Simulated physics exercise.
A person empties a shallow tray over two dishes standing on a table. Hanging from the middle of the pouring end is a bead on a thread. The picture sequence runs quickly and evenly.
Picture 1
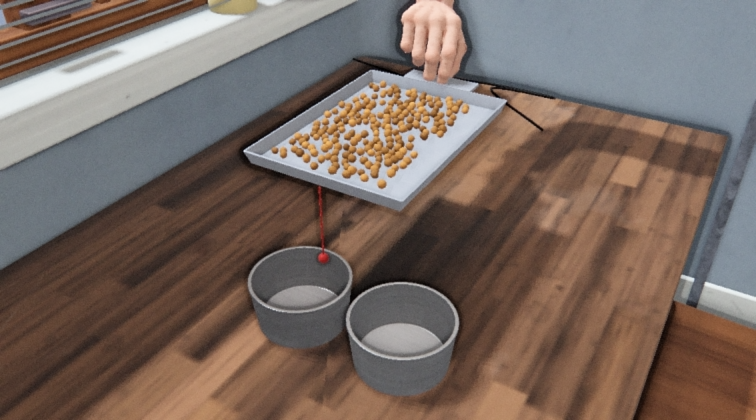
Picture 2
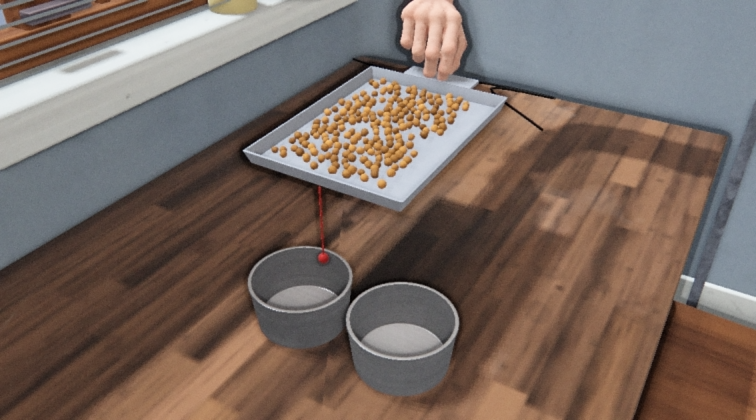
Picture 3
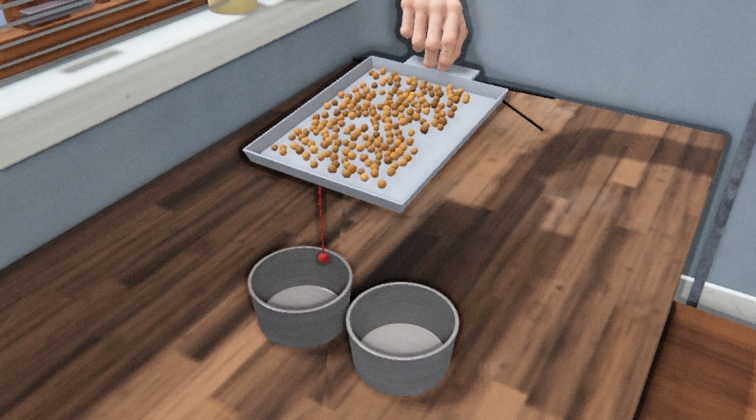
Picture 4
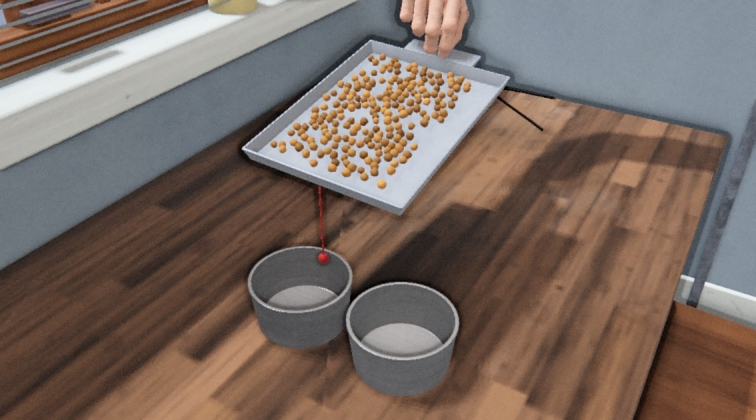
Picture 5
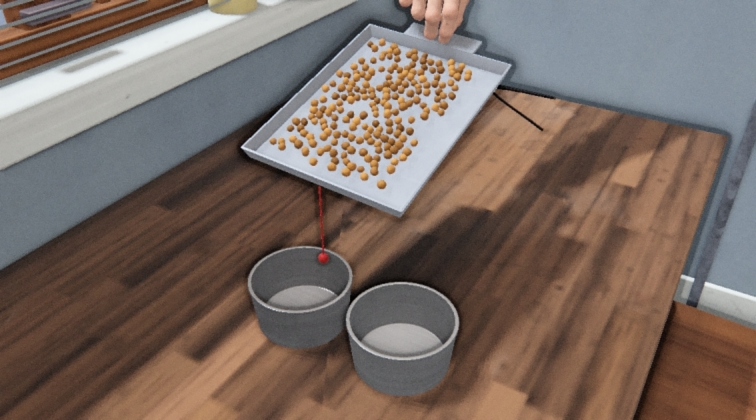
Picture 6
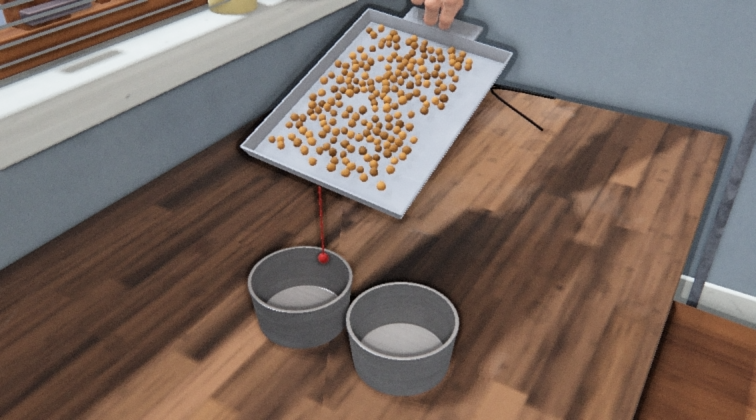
A dark wood-plank table stands against blue-grey walls beside a white windowsill, seen from above at an angle by a camera that stays still. A hand at the top holds the far end of a shallow grey tray scattered with small golden-brown balls, above two round grey dishes, while a red bead hangs on a red thread over the left dish. The hand steadily raises the far end, steepening the tray towards the dishes with its near right corner dipping slightly, while the balls stay spread across it.
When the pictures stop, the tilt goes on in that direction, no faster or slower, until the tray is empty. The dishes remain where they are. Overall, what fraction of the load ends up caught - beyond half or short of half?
Looks like the dishes end up with the bulk of it in the end.
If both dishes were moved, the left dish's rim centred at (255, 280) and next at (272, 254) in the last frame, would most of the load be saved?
At place one the bulk; at place two the bulk.
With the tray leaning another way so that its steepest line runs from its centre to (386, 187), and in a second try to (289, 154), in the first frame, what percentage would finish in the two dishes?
I'd say some 80 in a hundred at first, then 30 in a hundred.
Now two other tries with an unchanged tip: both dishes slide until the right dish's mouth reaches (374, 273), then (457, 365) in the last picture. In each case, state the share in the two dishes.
It works out to 30 percent and then 70 percent.
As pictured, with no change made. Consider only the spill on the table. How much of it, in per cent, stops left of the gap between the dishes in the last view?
That would be roughly 70 per cent.
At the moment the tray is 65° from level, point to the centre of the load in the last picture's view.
Close to (365, 178).
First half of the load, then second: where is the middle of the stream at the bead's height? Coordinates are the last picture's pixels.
Points: About (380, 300), then about (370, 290).
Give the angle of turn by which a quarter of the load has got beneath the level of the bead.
That would be about 85 degrees from level.
Just after the last frame, tray tipped steeply; the larger part on the tray; about a tenth in the right dish; just a few in the left dish; about a tenth in the air.
A moment on, tray tipped past a quarter turn; just a few on the tray; roughly two thirds in the right dish; about a tenth in the left dish; about a tenth outside both; roughly a quarter in the air.
Further on, tray tipped past a quarter turn; roughly two thirds in the right dish; roughly a quarter in the left dish; about a tenth outside both.
When it is over, tray tipped past a quarter turn; roughly two thirds in the right dish; roughly a quarter in the left dish; about a tenth outside both.
